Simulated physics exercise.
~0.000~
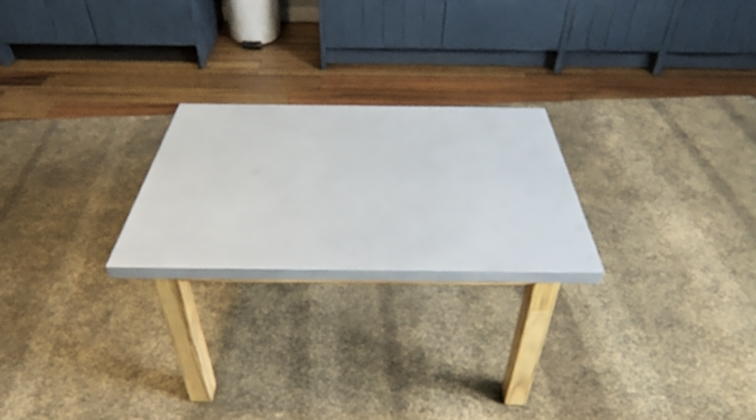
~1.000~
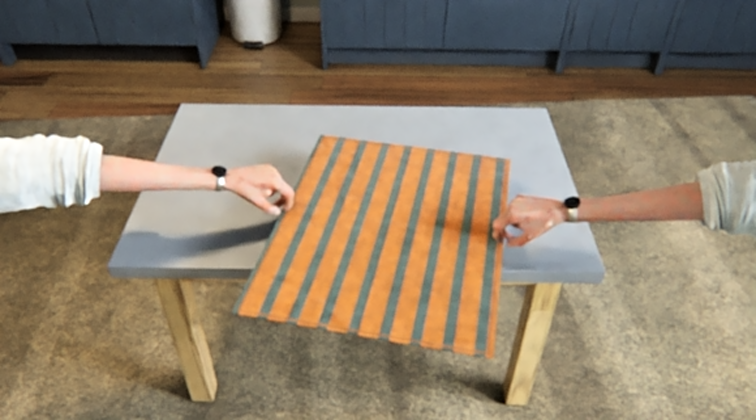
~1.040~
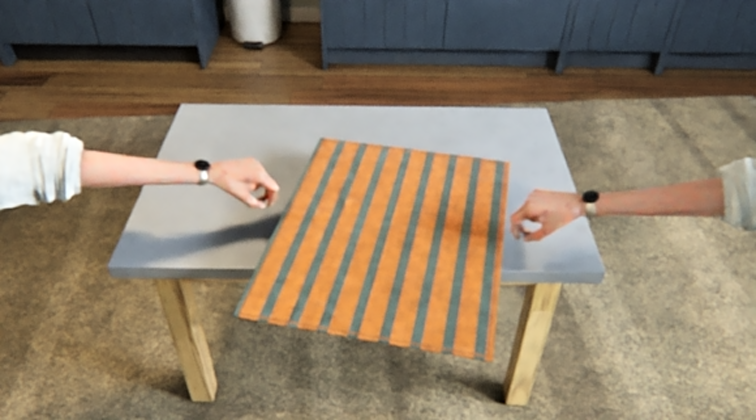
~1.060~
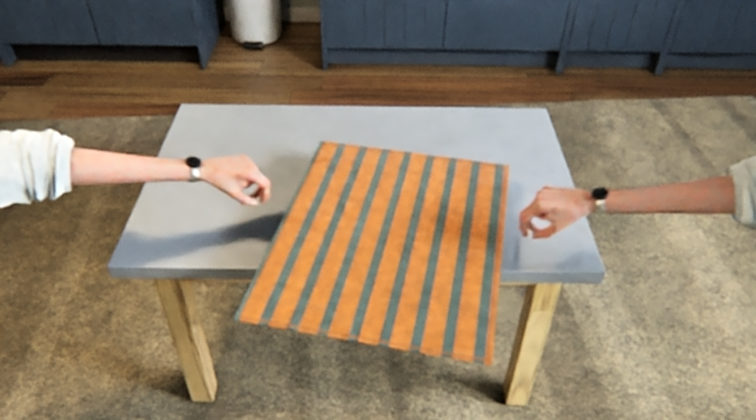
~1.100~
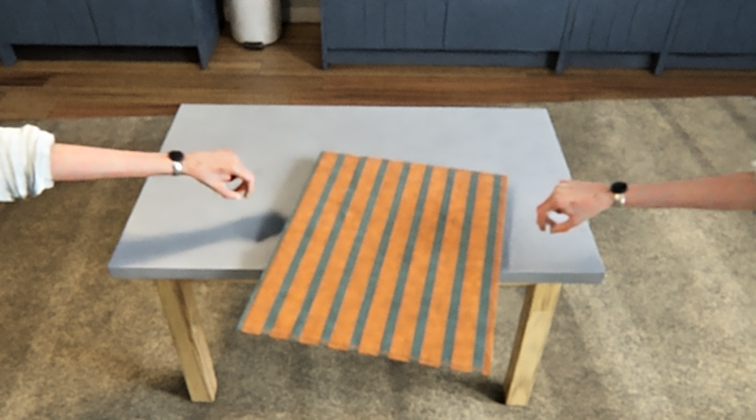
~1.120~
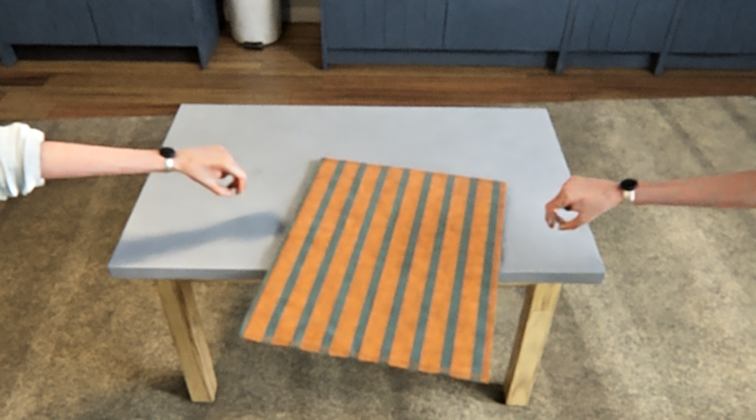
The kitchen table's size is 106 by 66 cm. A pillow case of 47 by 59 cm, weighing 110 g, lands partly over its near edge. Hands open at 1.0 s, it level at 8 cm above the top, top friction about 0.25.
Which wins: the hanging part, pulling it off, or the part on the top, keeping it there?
Overboard.
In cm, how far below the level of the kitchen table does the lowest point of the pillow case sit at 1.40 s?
Some 36 cm.
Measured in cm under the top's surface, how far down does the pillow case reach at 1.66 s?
About 60 cm.
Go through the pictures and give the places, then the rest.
In the first frame, the bare kitchen table.
In the second frame, pillow case corners (232, 313) (320, 135) (510, 160) (493, 359).
In the third frame, pillow case corners (233, 316) (321, 138).
In the fourth frame, pillow case corners (234, 320) (321, 141).
In the fifth frame, pillow case corners (236, 331) (321, 151).
In the sixth frame, pillow case corners (237, 338) (322, 158) (506, 183) (488, 383).
By 1.4 s, 40 % of the pillow case is still over the top.
By 1.7 s, 0 % of the pillow case is still over the top.
By 1.9 s, 0 % of the pillow case is still over the top.
By 2.2 s, 0 % of the pillow case is still over the top.
By 4.4 s, 0 % of the pillow case is still over the top.
